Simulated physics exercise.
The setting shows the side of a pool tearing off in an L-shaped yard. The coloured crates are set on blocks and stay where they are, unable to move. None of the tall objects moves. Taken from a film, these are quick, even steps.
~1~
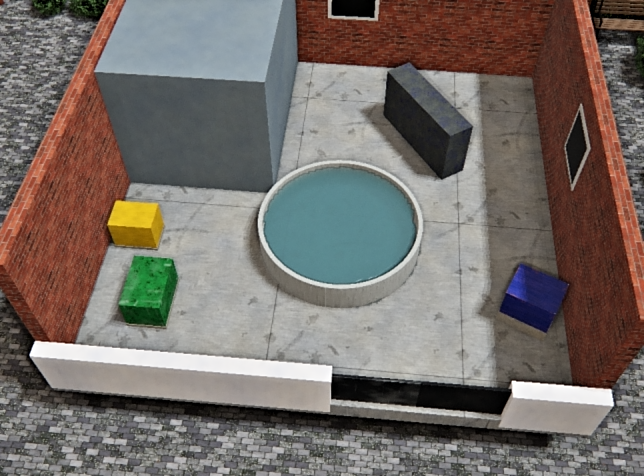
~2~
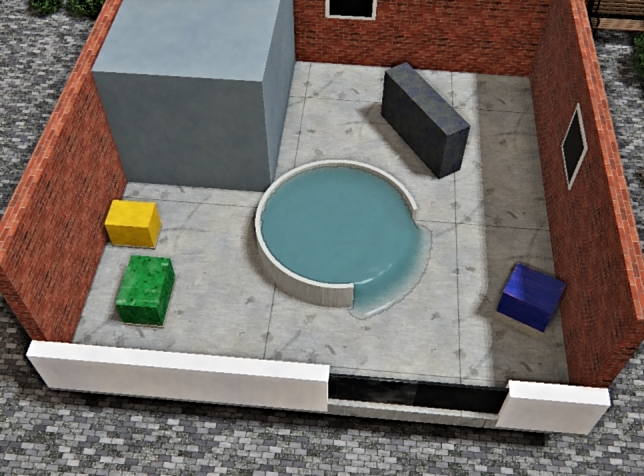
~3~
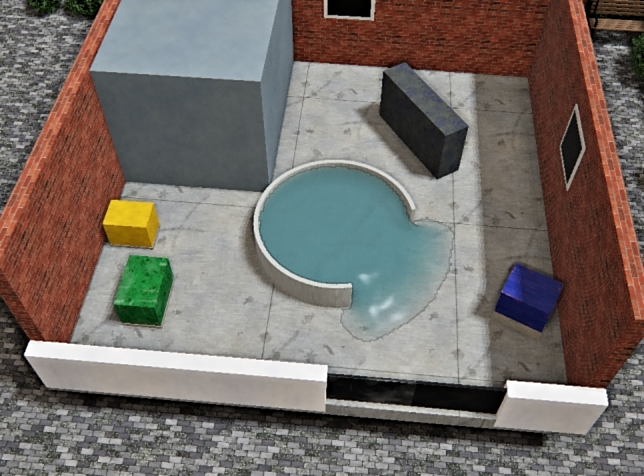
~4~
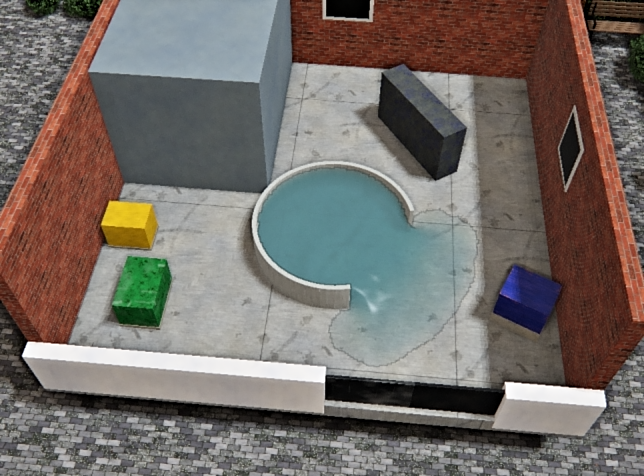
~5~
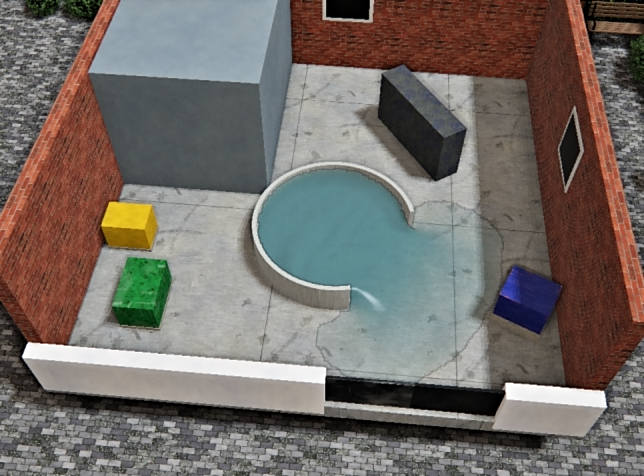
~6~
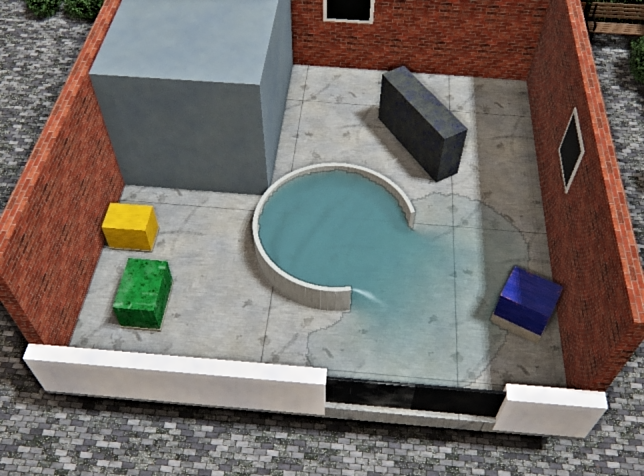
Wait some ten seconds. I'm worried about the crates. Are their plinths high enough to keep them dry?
Result: Green crate: A wet one; blue crate: A wet one; yellow crate: A wet one.
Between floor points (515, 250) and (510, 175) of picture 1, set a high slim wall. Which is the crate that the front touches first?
The blue-painted one.
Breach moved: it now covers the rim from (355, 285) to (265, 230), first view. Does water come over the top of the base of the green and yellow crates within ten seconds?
In short: Green crate gets drenched; yellow crate gets drenched.
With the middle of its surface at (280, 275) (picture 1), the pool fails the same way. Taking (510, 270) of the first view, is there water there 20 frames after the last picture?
Submerged.
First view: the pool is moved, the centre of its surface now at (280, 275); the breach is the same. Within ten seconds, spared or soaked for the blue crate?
The blue crate is flooded.
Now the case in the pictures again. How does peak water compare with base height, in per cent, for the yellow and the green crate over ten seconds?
In order: 240% and 260%.
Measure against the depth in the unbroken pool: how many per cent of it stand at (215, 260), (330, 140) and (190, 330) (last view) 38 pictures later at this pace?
Going place by place: 2 %, 0 % and 12 %.
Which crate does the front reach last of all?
I'd name the yellow crate.
A moment on, water covers 25 % of the floor; the green crate not reached, the blue crate water round its plinth, the yellow crate not reached.
Next, water covers 25 % of the floor; the green crate not reached, the blue crate water round its plinth, the yellow crate not reached.
Then, water covers 40 % of the floor; the green crate not reached, the blue crate water round its plinth, the yellow crate not reached.
Later, water covers 70 % of the floor; the green crate water round its plinth, the blue crate water round its plinth, the yellow crate not reached.
In the end, water covers 95 % of the floor; the green crate was topped, the blue crate was topped, the yellow crate was topped.
